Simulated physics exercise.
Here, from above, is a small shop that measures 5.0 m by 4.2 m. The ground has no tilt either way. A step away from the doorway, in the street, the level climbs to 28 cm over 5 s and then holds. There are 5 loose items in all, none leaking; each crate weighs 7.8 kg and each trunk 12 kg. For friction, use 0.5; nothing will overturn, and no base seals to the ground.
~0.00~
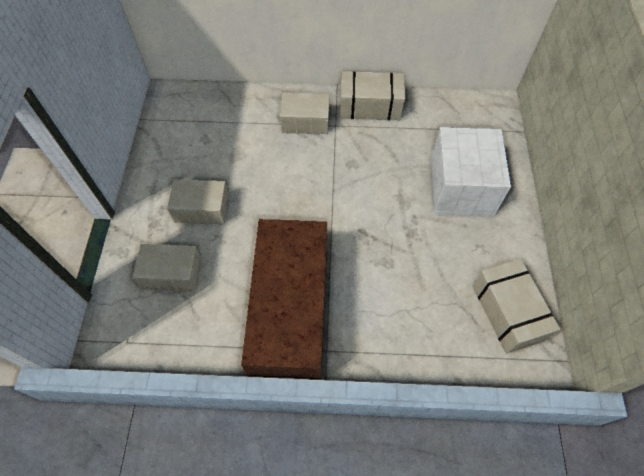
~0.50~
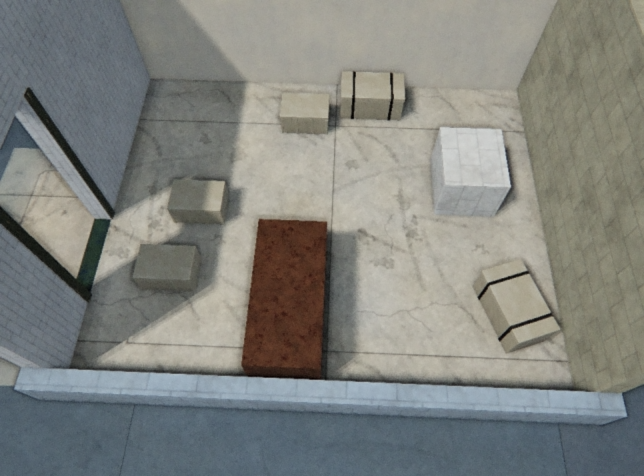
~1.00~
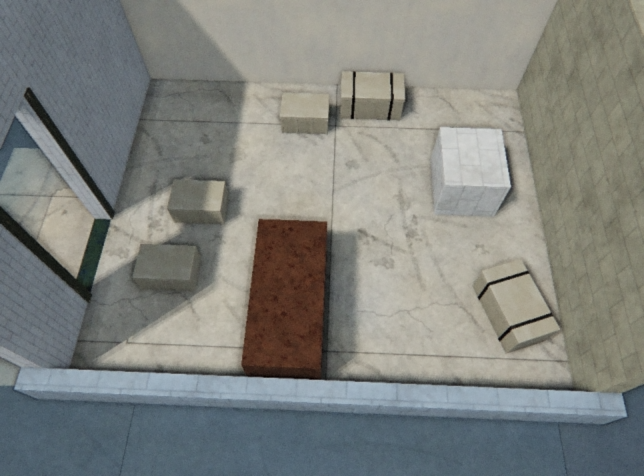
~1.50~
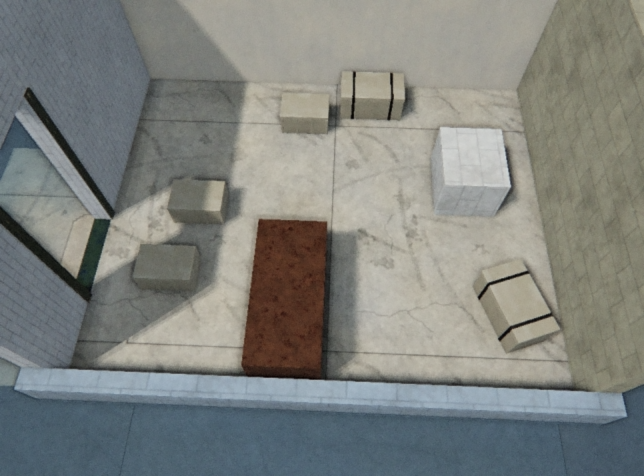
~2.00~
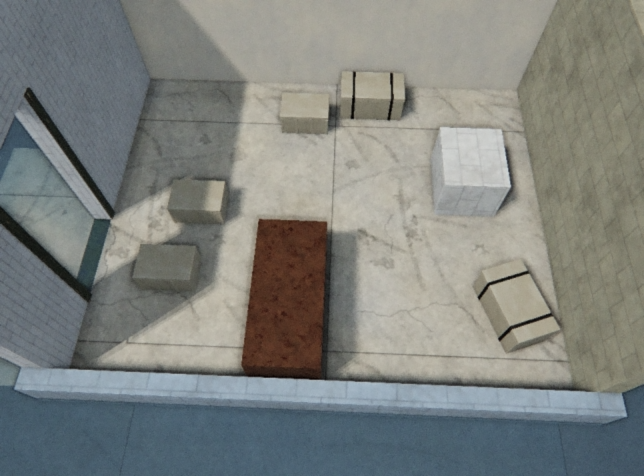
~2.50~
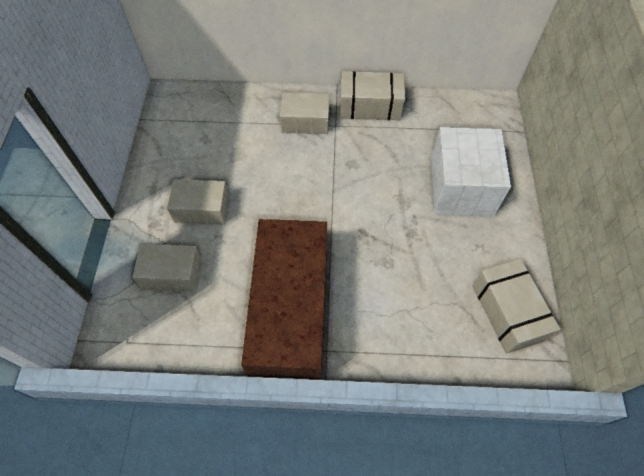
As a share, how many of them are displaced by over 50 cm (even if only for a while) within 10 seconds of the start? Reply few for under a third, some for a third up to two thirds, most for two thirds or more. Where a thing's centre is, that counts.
Most.
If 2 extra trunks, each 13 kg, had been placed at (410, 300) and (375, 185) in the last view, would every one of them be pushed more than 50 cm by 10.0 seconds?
Order as asked - inside the cutoff and beyond the cutoff.
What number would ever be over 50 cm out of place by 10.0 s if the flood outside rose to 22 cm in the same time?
You'd get 3 in that case.
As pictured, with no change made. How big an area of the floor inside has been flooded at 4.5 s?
Wet: Near 6.5 m2.
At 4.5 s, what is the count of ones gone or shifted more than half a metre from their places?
Tally at that time: 2.
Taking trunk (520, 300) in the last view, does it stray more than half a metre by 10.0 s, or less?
It is below the mark.
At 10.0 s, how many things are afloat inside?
Tally: 5 of them.
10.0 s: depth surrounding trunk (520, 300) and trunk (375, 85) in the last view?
Close to 3 and 12 centimetres.
After 3.5 s 0 of 5 are over 50 cm from their spots; 0 afloat.
After 4.5 s 2 of 5 are over 50 cm from their spots; 1 afloat.
After 7.0 s 2 of 5 are over 50 cm from their spots; 1 afloat.
After 10.0 s 4 of 5 are over 50 cm from their spots, and 4 have been at some point; 5 afloat.
